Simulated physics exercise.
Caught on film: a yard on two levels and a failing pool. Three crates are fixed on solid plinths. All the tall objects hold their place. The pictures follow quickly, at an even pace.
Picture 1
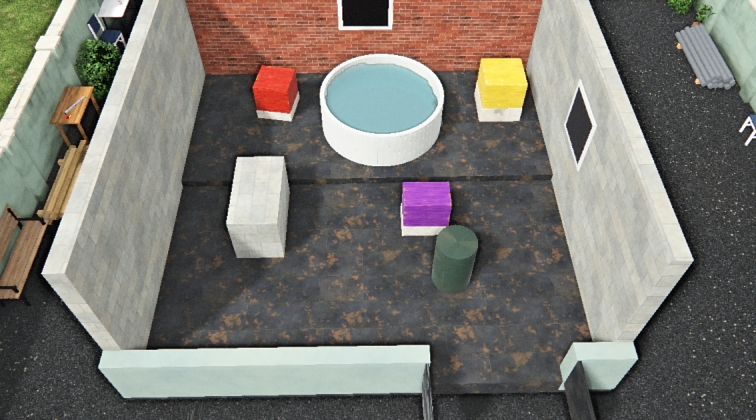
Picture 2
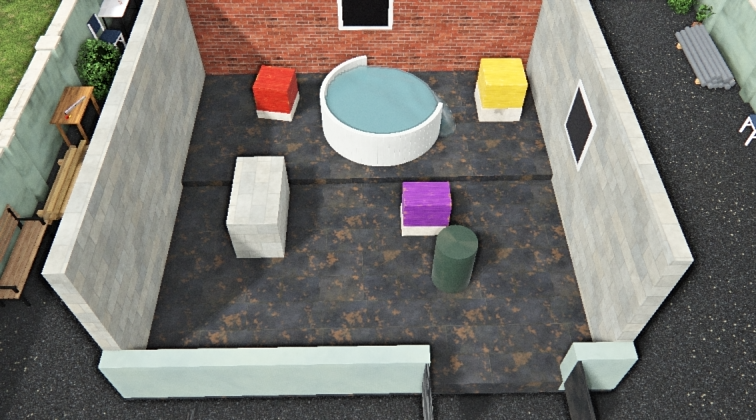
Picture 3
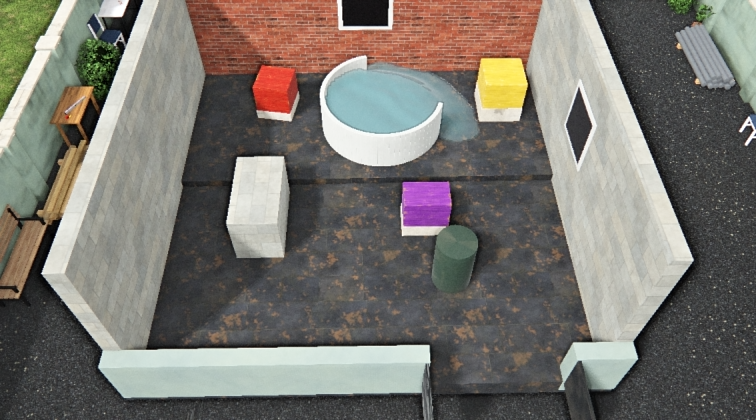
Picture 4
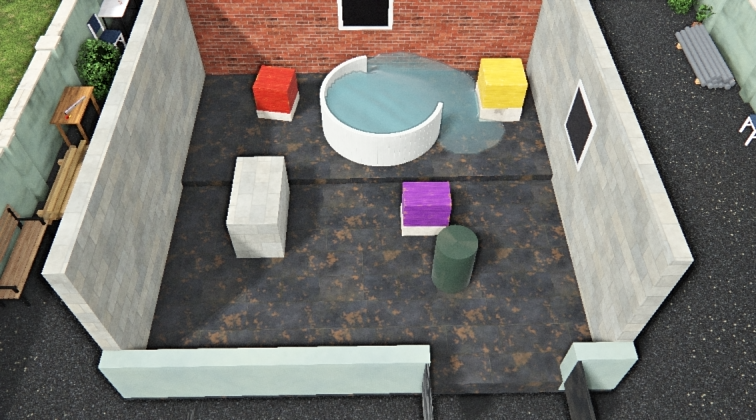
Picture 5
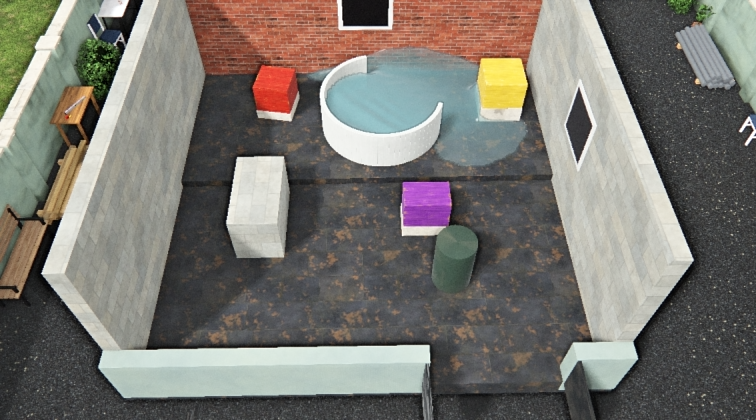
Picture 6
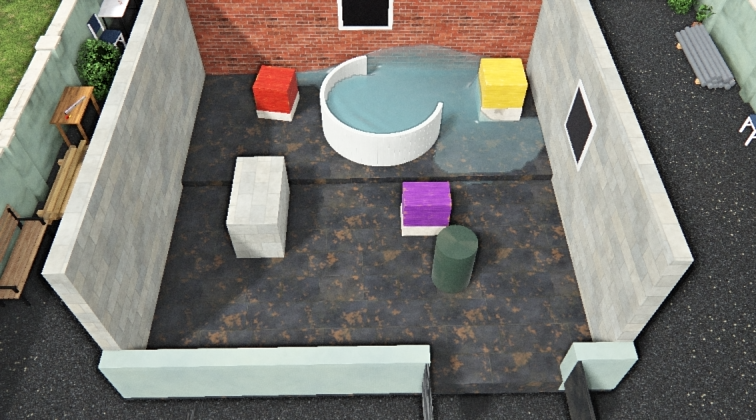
Walled yard with coloured blocks, where a round white pool opens at the far side and water spreads around the yellow block.
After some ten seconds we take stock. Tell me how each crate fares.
The yellow crate is wetted; the purple crate escapes dry; the red crate escapes dry.
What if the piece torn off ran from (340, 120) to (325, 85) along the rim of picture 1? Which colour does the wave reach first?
It is the red one.
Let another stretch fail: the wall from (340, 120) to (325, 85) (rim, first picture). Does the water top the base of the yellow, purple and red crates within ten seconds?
My reading: The yellow crate is safe; the purple crate remains dry; the red crate ends up wet.
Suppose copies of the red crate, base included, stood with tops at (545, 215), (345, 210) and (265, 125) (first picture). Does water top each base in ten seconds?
One after the other: Is wetted, keeps dry, escapes it.
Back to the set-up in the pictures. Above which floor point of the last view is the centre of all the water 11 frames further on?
At about (427, 112).
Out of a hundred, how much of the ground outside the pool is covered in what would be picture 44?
Some 75 per cent.
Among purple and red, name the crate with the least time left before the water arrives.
I say the one in red.
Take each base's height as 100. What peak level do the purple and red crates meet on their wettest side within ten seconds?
Near 50 and 70 in a hundred.
A moment on, water covers 20 % of the floor; the yellow crate water round its plinth, the purple crate not reached, the red crate water round its plinth.
Next, water covers 30 % of the floor; the yellow crate water round its plinth, the purple crate water round its plinth, the red crate water round its plinth.
Then, water covers 55 % of the floor; the yellow crate water round its plinth, the purple crate water round its plinth, the red crate water round its plinth.
Later, water covers 75 % of the floor; the yellow crate water round its plinth, the purple crate water round its plinth, the red crate water round its plinth.
In the end, water covers 90 % of the floor; the yellow crate was topped, the purple crate stayed above the water, the red crate stayed above the water.
